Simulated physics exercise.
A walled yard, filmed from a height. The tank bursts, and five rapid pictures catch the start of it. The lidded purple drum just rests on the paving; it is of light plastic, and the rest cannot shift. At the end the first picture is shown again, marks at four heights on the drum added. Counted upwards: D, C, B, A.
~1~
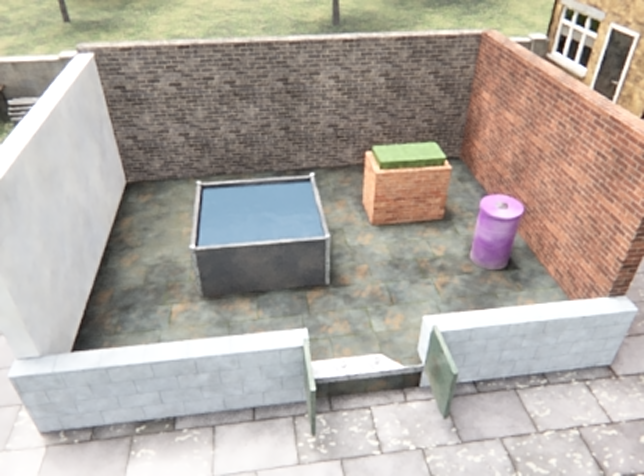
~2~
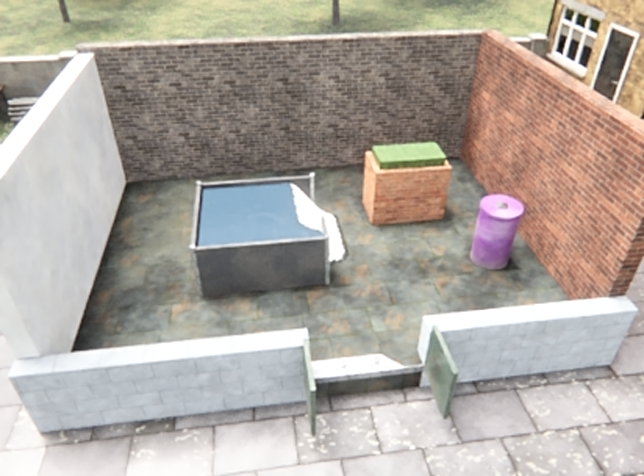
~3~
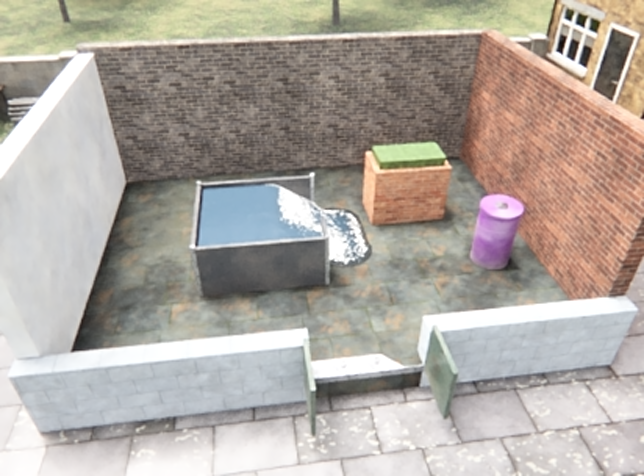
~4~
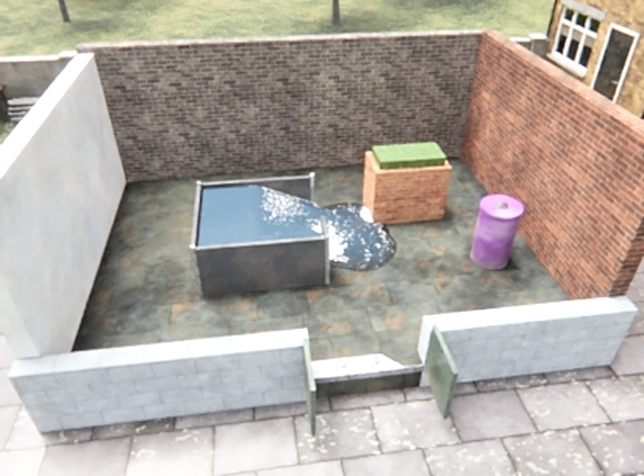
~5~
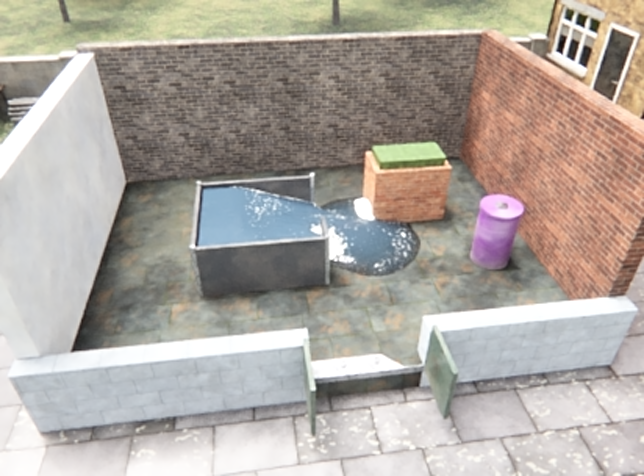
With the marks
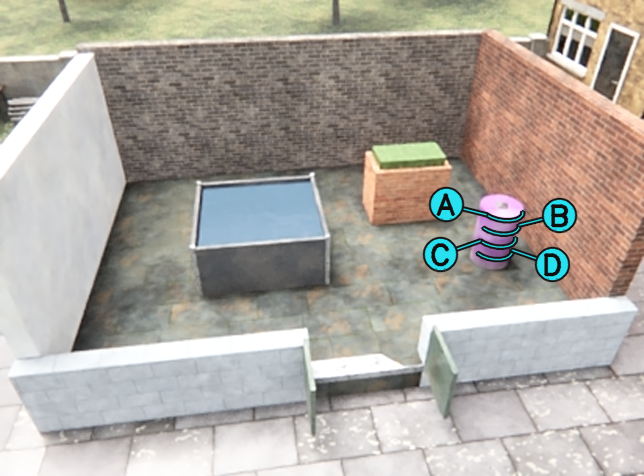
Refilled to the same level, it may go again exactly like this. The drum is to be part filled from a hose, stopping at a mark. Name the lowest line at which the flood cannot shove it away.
Use mark C.
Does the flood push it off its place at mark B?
No.
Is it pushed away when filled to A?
No, that is safe.
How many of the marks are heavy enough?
Three.
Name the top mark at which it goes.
D it is.
In cyan, A at (510, 220); B at (507, 234); C at (503, 247); D at (500, 259); from the bottom up D, C, B, A.
For mark A, it does not move.
For mark B, it does not move.
For mark C, it does not move.
For mark D, it is pushed about twice its own width away.
